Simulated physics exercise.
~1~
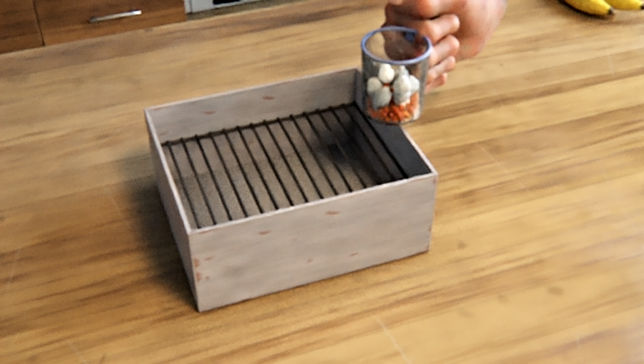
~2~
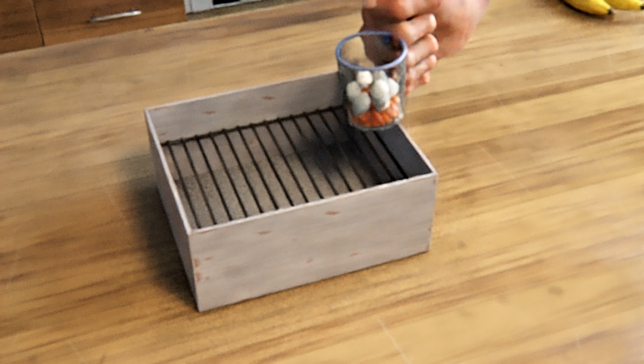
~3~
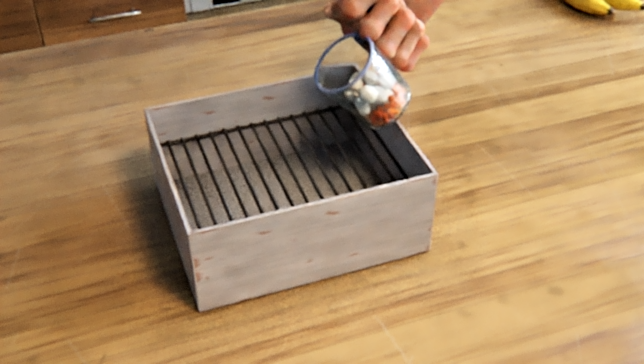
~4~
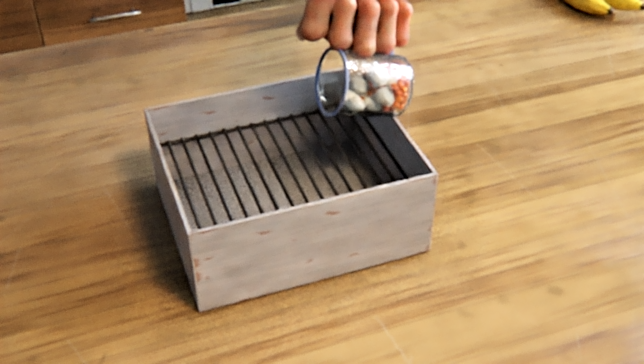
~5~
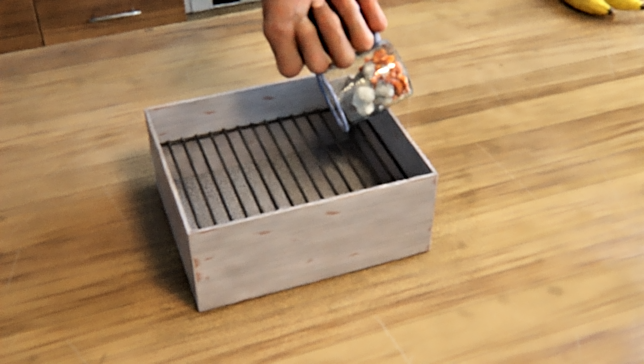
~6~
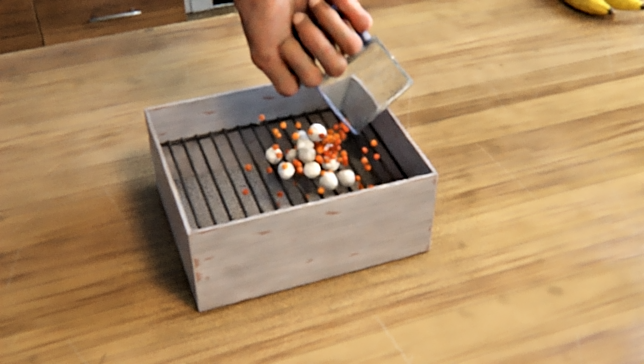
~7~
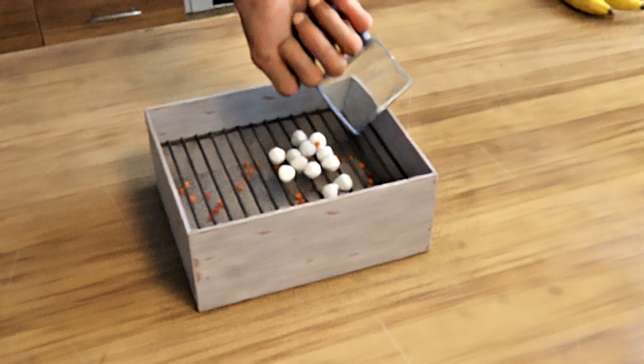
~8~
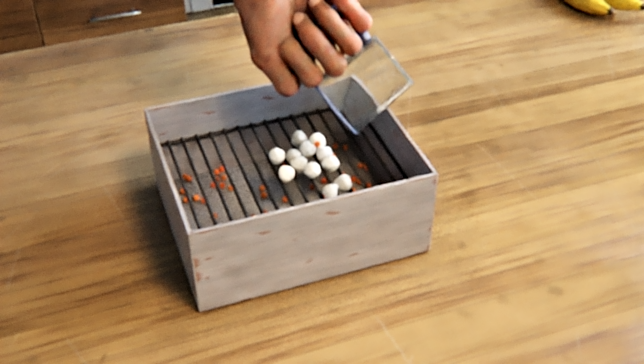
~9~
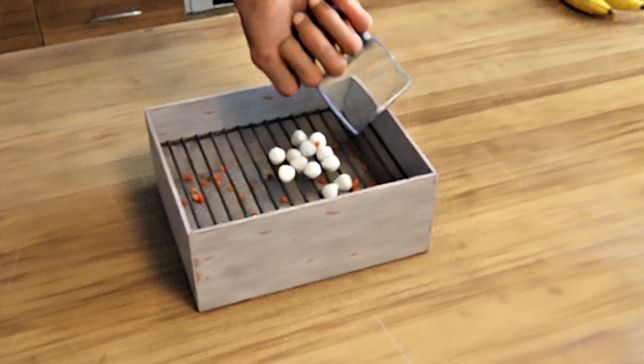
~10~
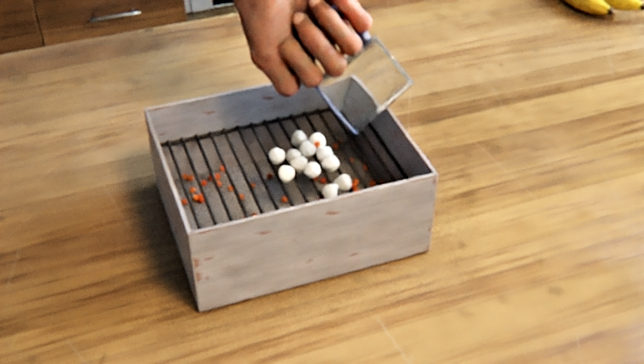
Hand tipping a clear cup of white balls and orange bits over a boxed wire rack, white staying on top, orange falling through.
